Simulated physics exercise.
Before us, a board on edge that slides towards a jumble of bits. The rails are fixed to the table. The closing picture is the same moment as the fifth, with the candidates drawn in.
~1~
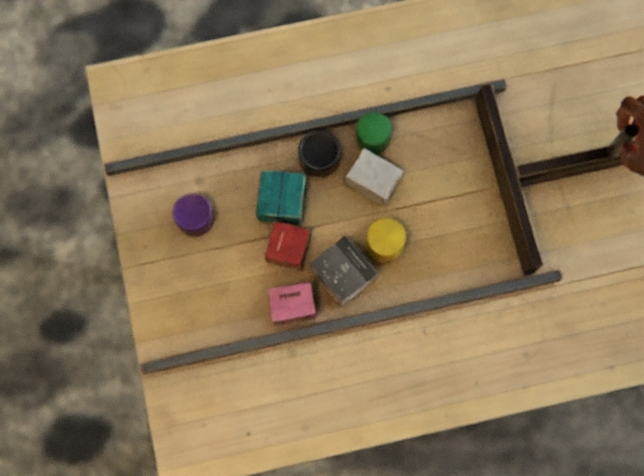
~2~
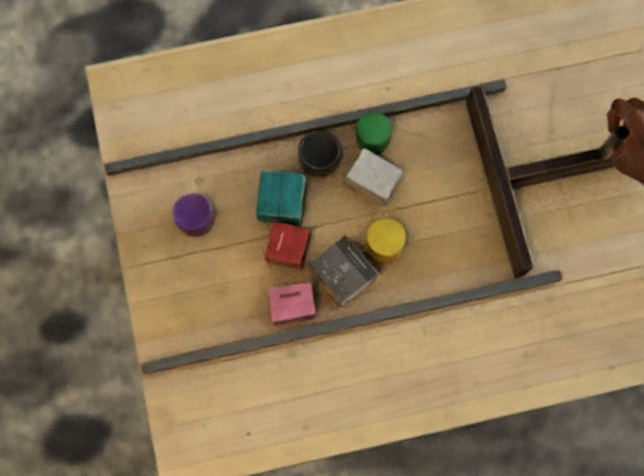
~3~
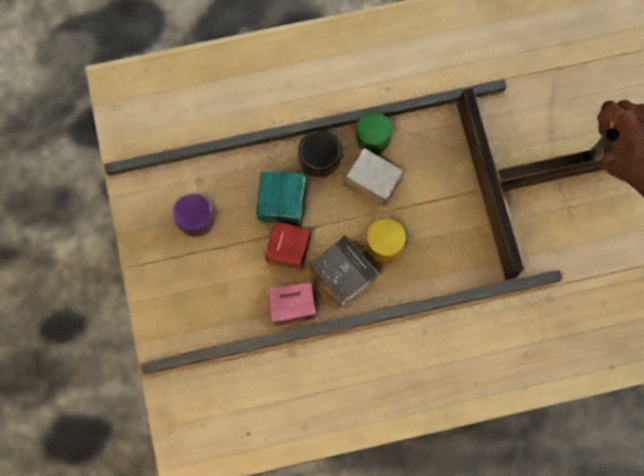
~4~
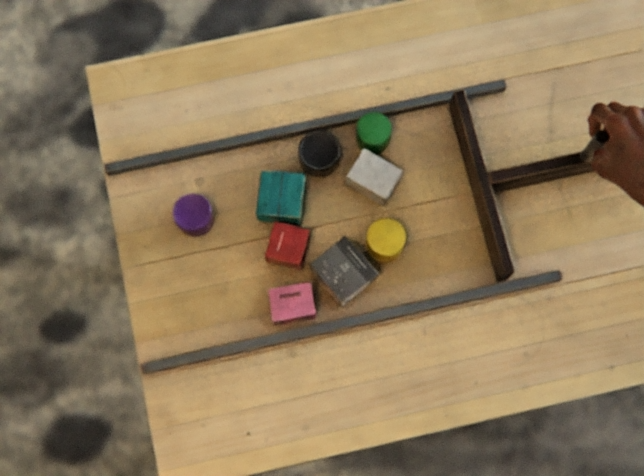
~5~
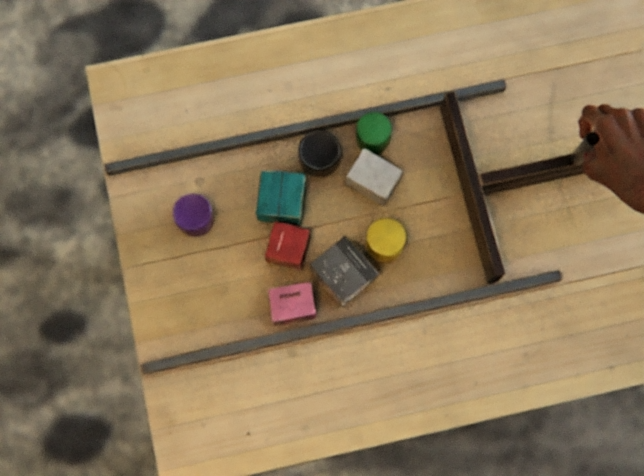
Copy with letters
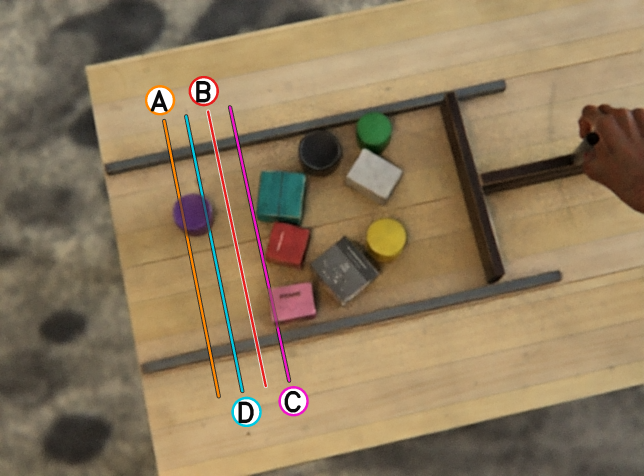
A dark T-shaped board stands on edge between two grey rails on a pale wooden tabletop, seen from above over a mottled grey floor. To its left sit a green tin, white block, black jar, yellow tin, grey packet, turquoise and red boxes, a pink block and, farthest left, a purple round piece. A hand at the right slides the board slowly leftward by its handle, while the pieces and camera stay still.
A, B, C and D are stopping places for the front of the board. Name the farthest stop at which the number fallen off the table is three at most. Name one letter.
The farthest such stop is A.
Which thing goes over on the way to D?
The purple tub.
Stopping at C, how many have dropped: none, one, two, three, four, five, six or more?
By then, none.
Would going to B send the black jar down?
No.
On the marked copy, A at (191, 254); B at (236, 244); C at (259, 239); D at (213, 249).
With A. Early on, board (373, 203); pink packet (285, 311); green tin (330, 141).
Further on, board (270, 226); purple tub (160, 222); pink packet (198, 332).
At the end, board (191, 243); purple tub over the edge; pink packet over the edge; two fallen.
As for the rest, B is within the limit but short; C is within the limit but short; D is within the limit but short.
